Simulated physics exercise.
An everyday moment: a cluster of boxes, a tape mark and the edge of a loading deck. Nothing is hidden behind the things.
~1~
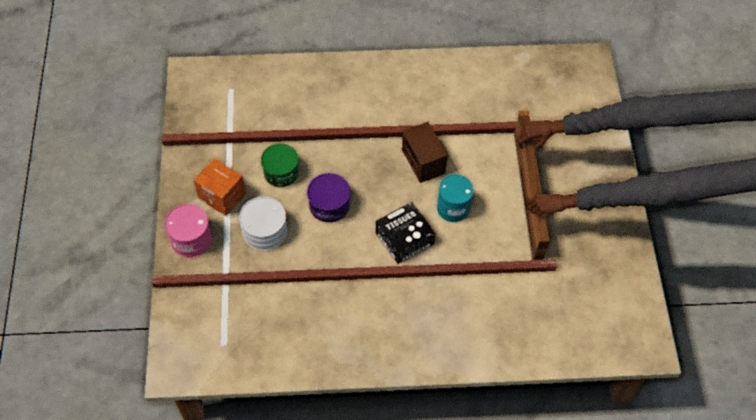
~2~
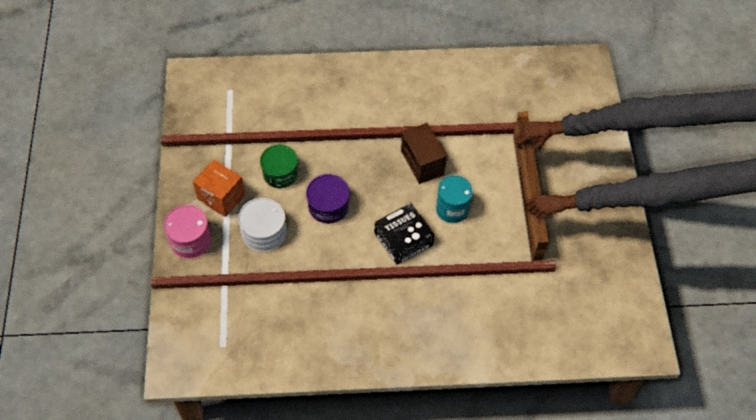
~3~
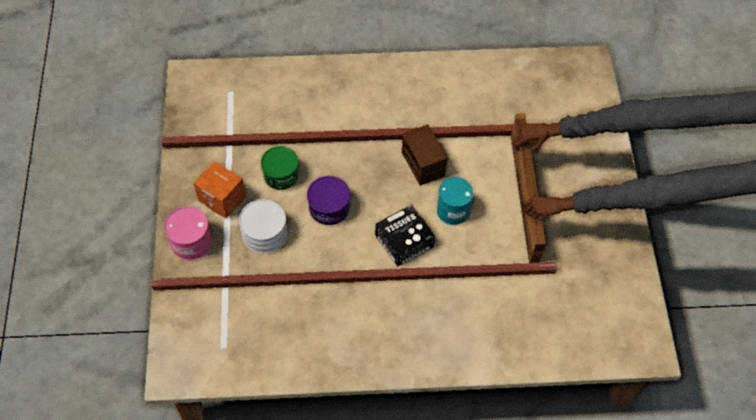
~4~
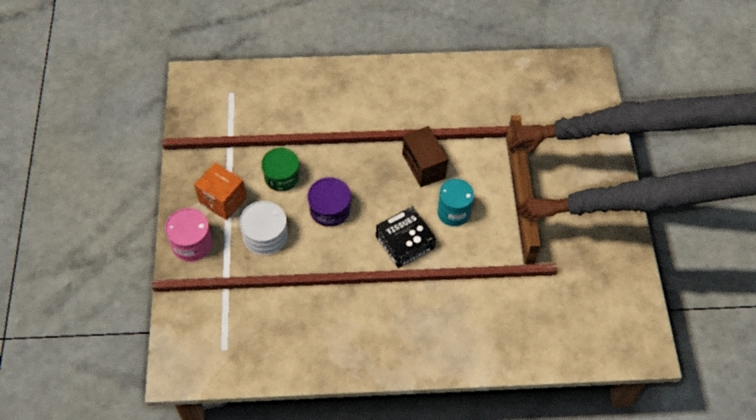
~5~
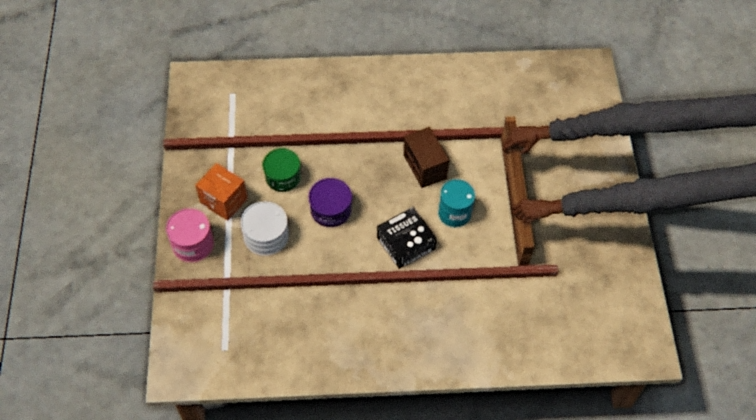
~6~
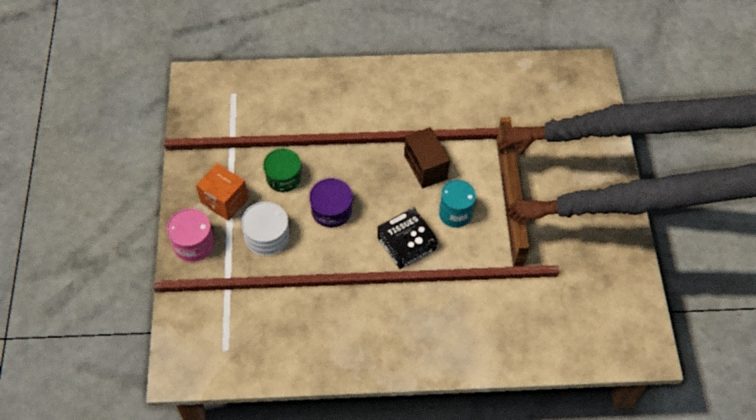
Two gray-sleeved arms sliding a wooden plank slightly left between rails on a tabletop, the colorful canisters and boxes staying still.
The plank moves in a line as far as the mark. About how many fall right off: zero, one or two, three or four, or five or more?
The number that fall off is one or two.
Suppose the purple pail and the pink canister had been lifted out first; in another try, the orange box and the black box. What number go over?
1 in the first case, 0 in the second.
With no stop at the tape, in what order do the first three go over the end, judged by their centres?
In order: The pink canister, then the orange box, then the white canister.
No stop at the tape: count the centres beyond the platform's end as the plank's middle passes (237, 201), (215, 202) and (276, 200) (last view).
The counts: 2, 3 and 0.
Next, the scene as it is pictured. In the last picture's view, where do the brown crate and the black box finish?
Near (216, 162) and (206, 257).
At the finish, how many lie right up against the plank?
It touches 3.
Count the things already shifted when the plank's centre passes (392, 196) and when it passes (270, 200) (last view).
By then 3, and 8.
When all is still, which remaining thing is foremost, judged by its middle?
It is the white canister.
Soon after, none off yet; pink canister at rest near (191, 236); orange box at rest near (223, 192); white canister at rest near (266, 229).
After that, none off yet; pink canister at rest near (191, 236); orange box at rest near (223, 192); white canister displaced a little near (252, 233).
In the end, the number that fall off is one or two; gone, orange box and pink canister.
